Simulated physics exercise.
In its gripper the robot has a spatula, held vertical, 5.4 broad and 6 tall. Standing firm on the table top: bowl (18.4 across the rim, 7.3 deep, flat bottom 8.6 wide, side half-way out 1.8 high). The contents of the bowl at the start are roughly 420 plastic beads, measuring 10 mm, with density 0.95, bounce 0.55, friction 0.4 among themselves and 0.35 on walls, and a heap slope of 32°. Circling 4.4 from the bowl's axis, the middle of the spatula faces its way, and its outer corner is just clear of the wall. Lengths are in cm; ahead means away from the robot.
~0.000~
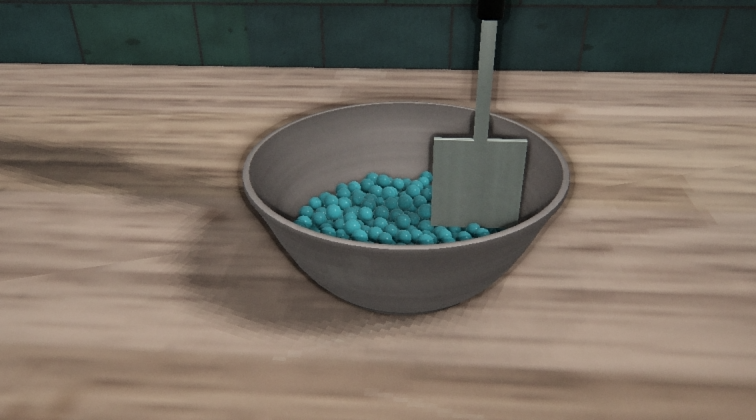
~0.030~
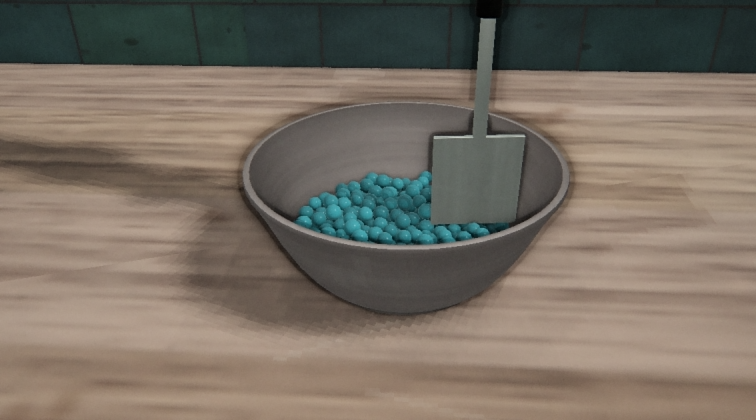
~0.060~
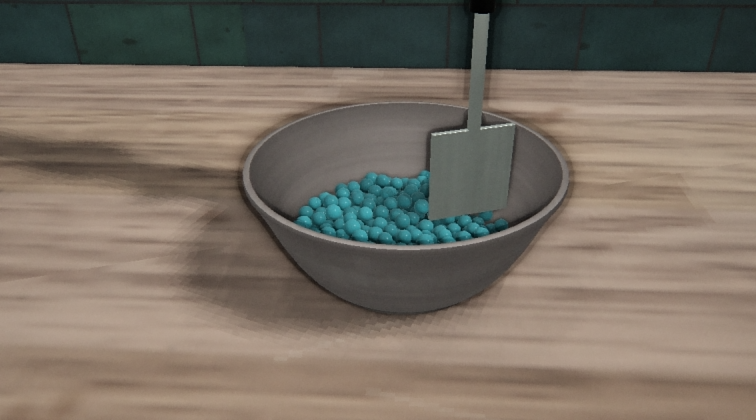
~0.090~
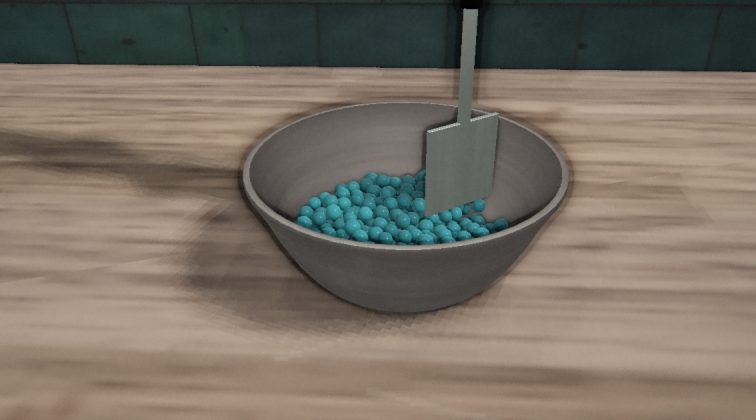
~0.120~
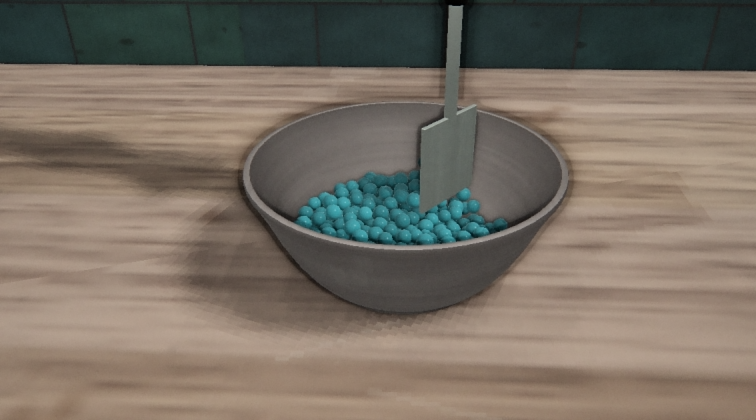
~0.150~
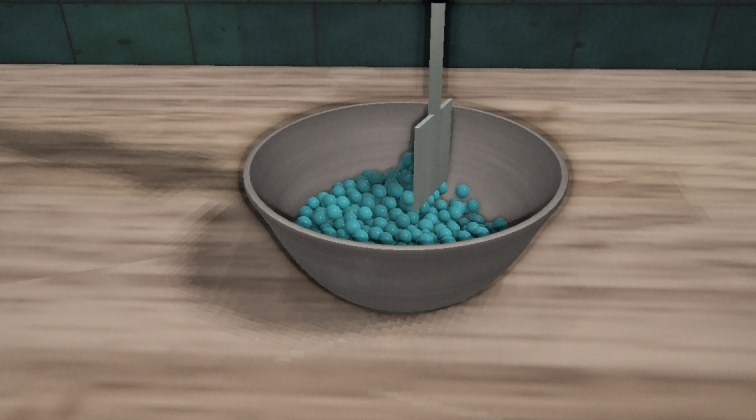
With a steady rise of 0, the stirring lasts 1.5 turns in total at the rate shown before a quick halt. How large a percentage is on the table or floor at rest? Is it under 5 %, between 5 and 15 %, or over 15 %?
Under 5 %.
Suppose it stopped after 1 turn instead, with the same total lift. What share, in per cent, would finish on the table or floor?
Close to 0 in a hundred.
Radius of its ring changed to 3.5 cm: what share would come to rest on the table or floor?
Roughly 0 percent, I'd expect.
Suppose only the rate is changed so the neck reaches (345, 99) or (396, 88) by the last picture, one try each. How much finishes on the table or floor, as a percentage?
Well, about 30 percent the first time and about 10 percent the second.
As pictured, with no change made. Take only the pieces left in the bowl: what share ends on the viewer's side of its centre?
I'd say around 60 per cent.
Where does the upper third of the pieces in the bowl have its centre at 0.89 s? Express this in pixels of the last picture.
Centre estimate: (395, 167).
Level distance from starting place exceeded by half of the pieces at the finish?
4 cm.
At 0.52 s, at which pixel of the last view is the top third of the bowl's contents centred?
I'd point to somewhere close to (414, 254).
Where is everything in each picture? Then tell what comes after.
The first picture shows the spatula neck at (482, 115), 0° round; upper third of the load around (391, 226), from x 300 to 505, top at y 180; 420 in the bowl.
The second picture shows the spatula neck at (481, 112), 6° round; upper third of the load around (391, 226), from x 300 to 505, top at y 180.
The third picture shows the spatula neck at (476, 105), 20° round; upper third of the load around (393, 219), from x 300 to 505, top at y 175.
The fourth picture shows the spatula neck at (465, 99), 35° round; upper third of the load around (393, 219), from x 300 to 505, top at y 165.
The fifth picture shows the spatula neck at (452, 94), 50° round; upper third of the load around (392, 220), from x 300 to 505, top at y 160.
The sixth picture shows the spatula neck at (435, 90), 66° round; upper third of the load around (390, 219), from x 300 to 505, top at y 145; 420 in the bowl.
After 0.52 s, 251° round, highest piece 8 above the table; 420 in the bowl.
After 0.89 s, 77° round, highest piece 8 above the table; 416 in the bowl, 4 on the table or floor.
After 1.27 s, 180° round, highest piece 6 above the table; 414 in the bowl, 5 on the table or floor, 1 in flight or on the tool.
After 1.97 s, 180° round, highest piece 6 above the table; 414 in the bowl, 6 on the table or floor.
In the end, 414 in the bowl, 6 on the table or floor. That is 1 % on the table or floor.
